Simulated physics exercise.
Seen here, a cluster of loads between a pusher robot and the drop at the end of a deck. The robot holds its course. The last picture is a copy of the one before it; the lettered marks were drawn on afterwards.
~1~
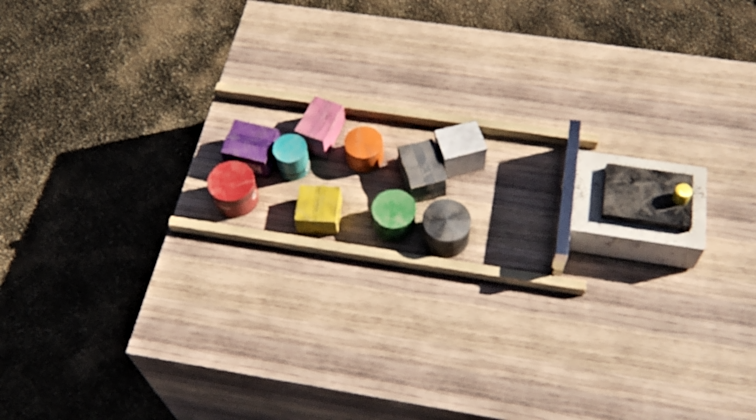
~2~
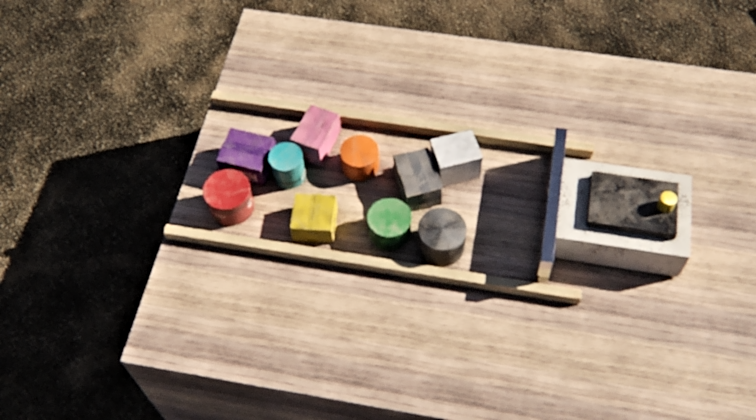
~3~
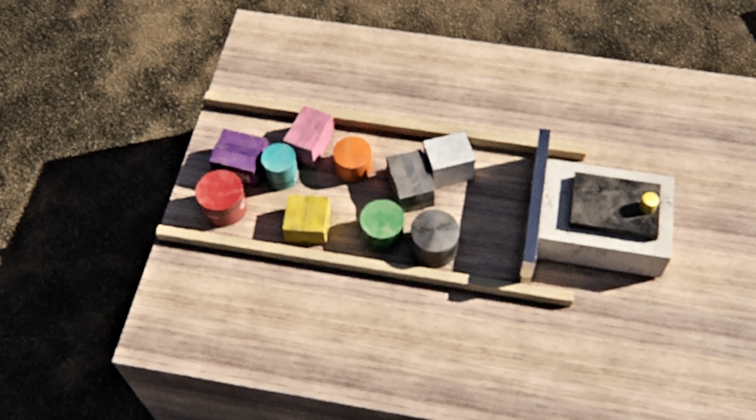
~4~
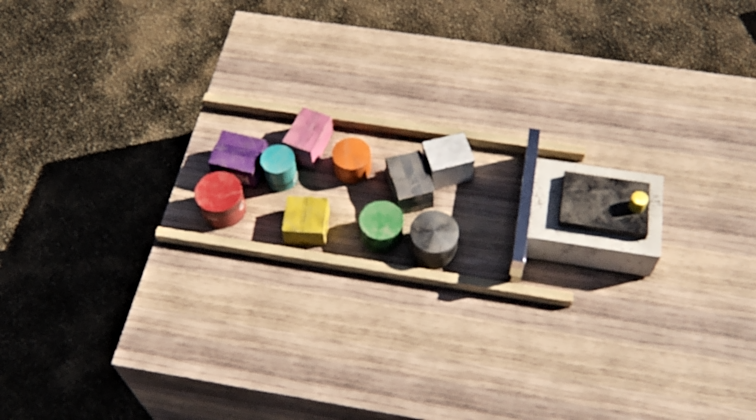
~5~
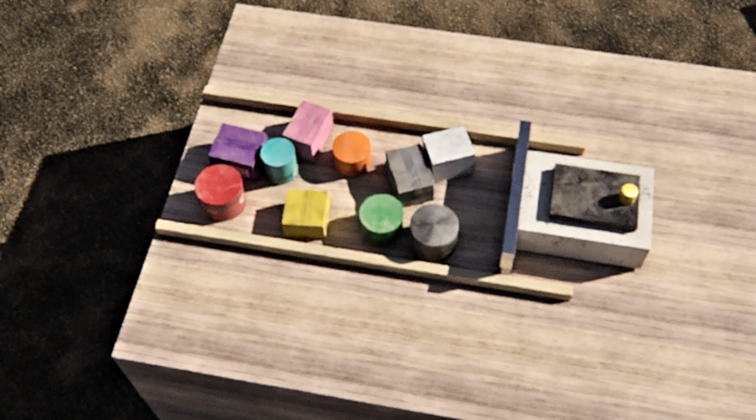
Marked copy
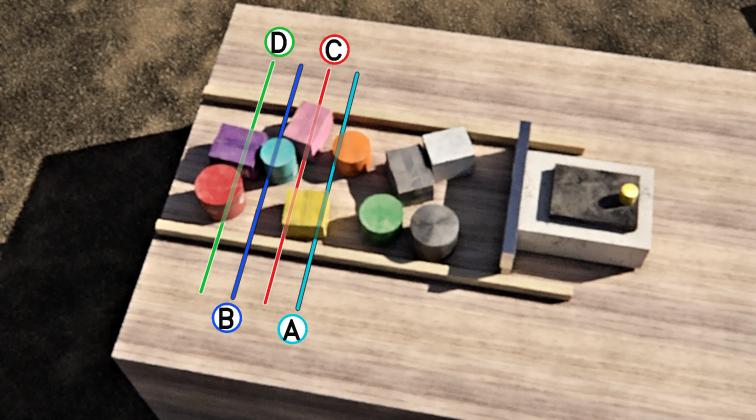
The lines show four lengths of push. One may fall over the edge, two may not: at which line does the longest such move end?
The farthest such stop is C.
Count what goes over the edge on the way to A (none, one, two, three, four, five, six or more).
By then, none.
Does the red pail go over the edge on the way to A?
No.
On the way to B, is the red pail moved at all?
By then, yes.
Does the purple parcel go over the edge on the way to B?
Yes.
On the marked copy, A at (330, 182); B at (270, 173); C at (300, 178); D at (240, 169).
With C. Early on, robot (507, 183); black canister (398, 228); white crate (411, 145).
Further on, robot (426, 170); red pail (208, 194); pink parcel (273, 122).
At the end, robot (368, 162); purple parcel over the edge; red pail (179, 192); one fallen.
As for the rest, A is within the limit but short; B drops four; D drops six.
